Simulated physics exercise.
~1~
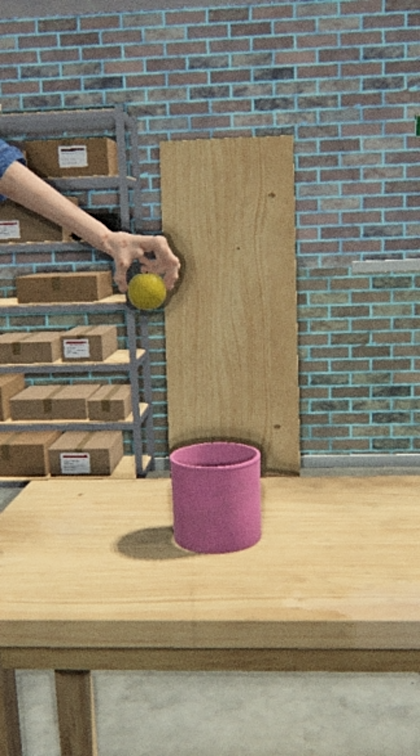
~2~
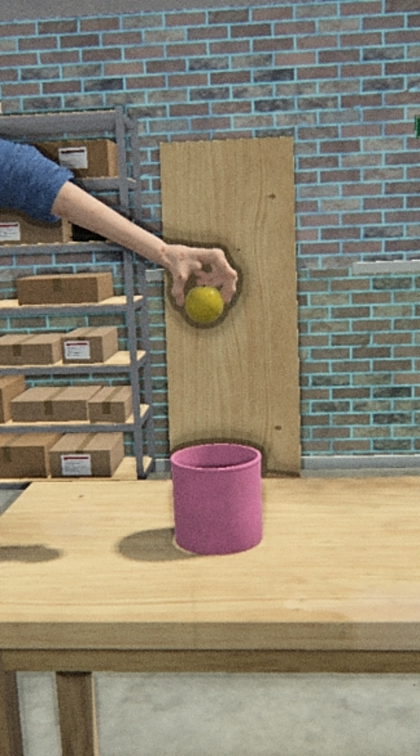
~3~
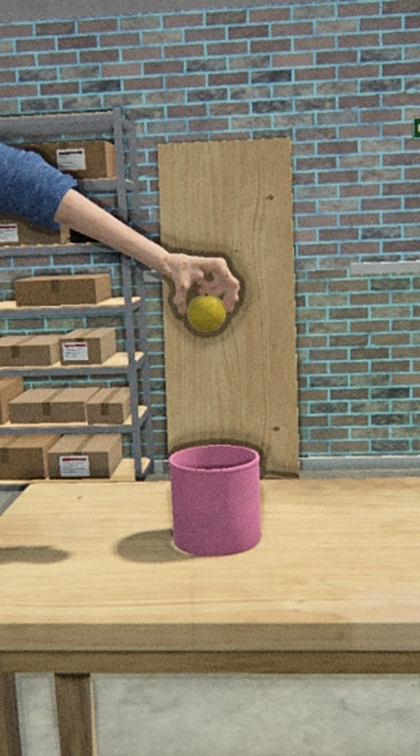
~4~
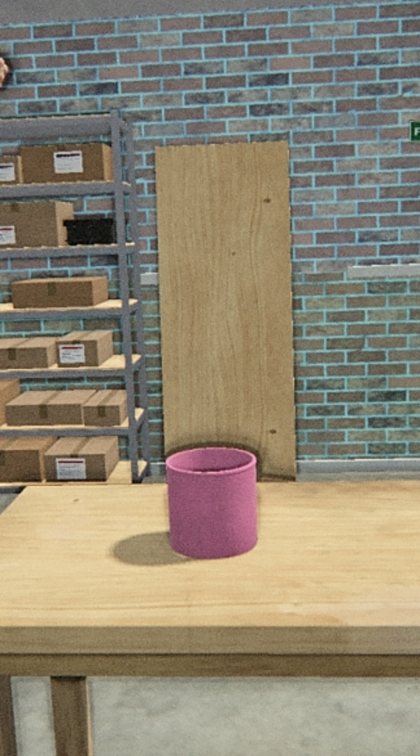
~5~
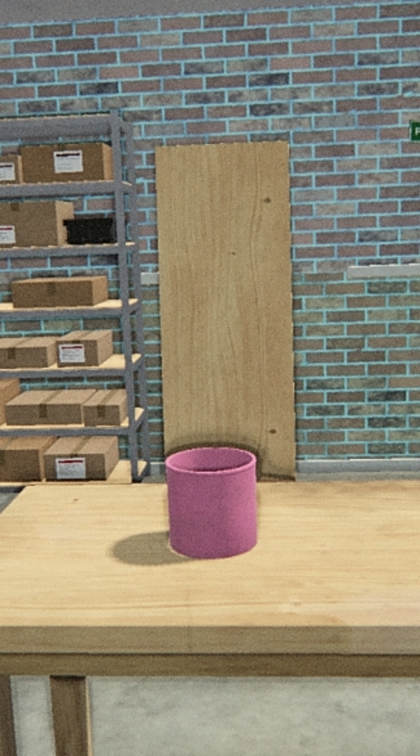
Yellow ball-like fruit held by a hand moving right above a pink bucket, then dropping inside as the hand withdraws left.
